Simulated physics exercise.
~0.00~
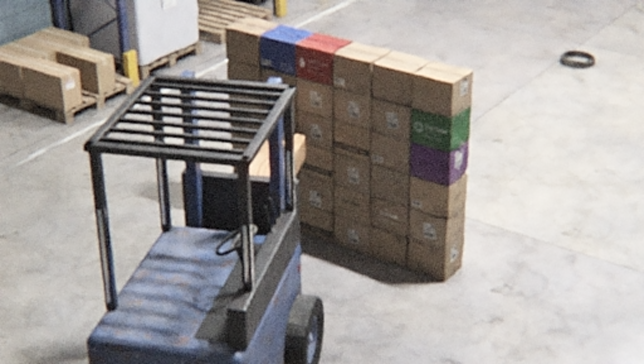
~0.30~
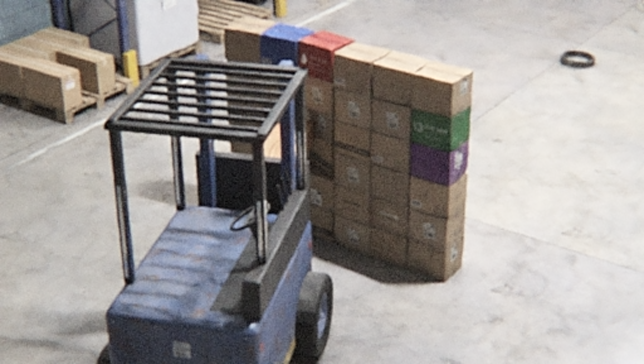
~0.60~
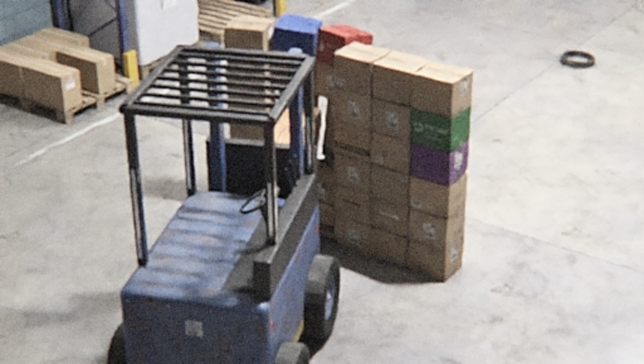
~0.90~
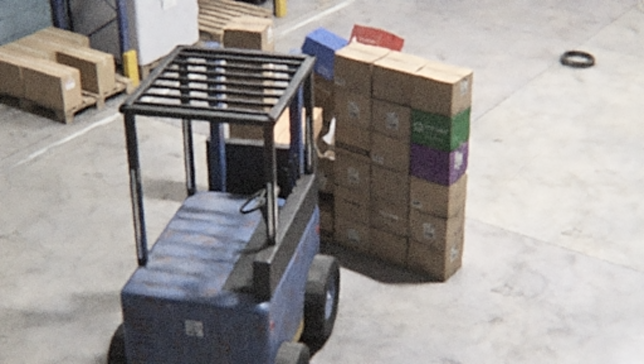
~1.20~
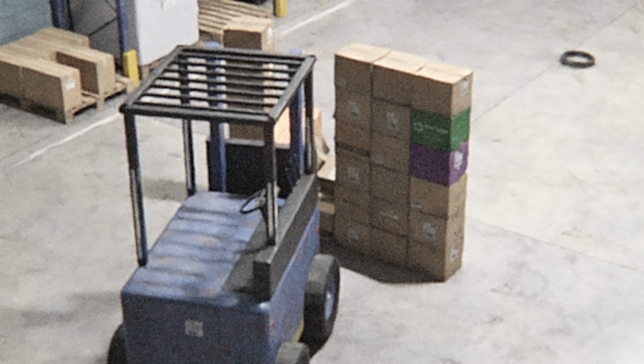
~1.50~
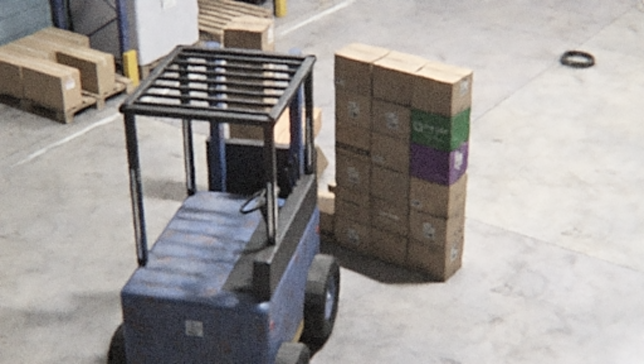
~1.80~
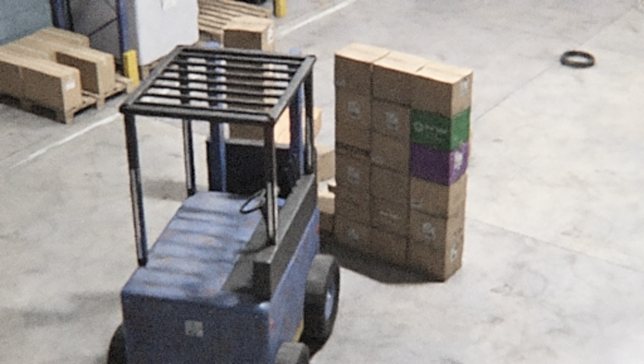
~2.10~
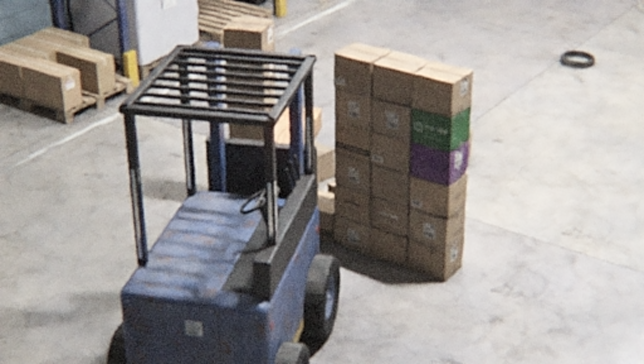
Blue forklift pushing its load into a stacked carton wall, toppling the left columns with red and blue boxes, then stopping.
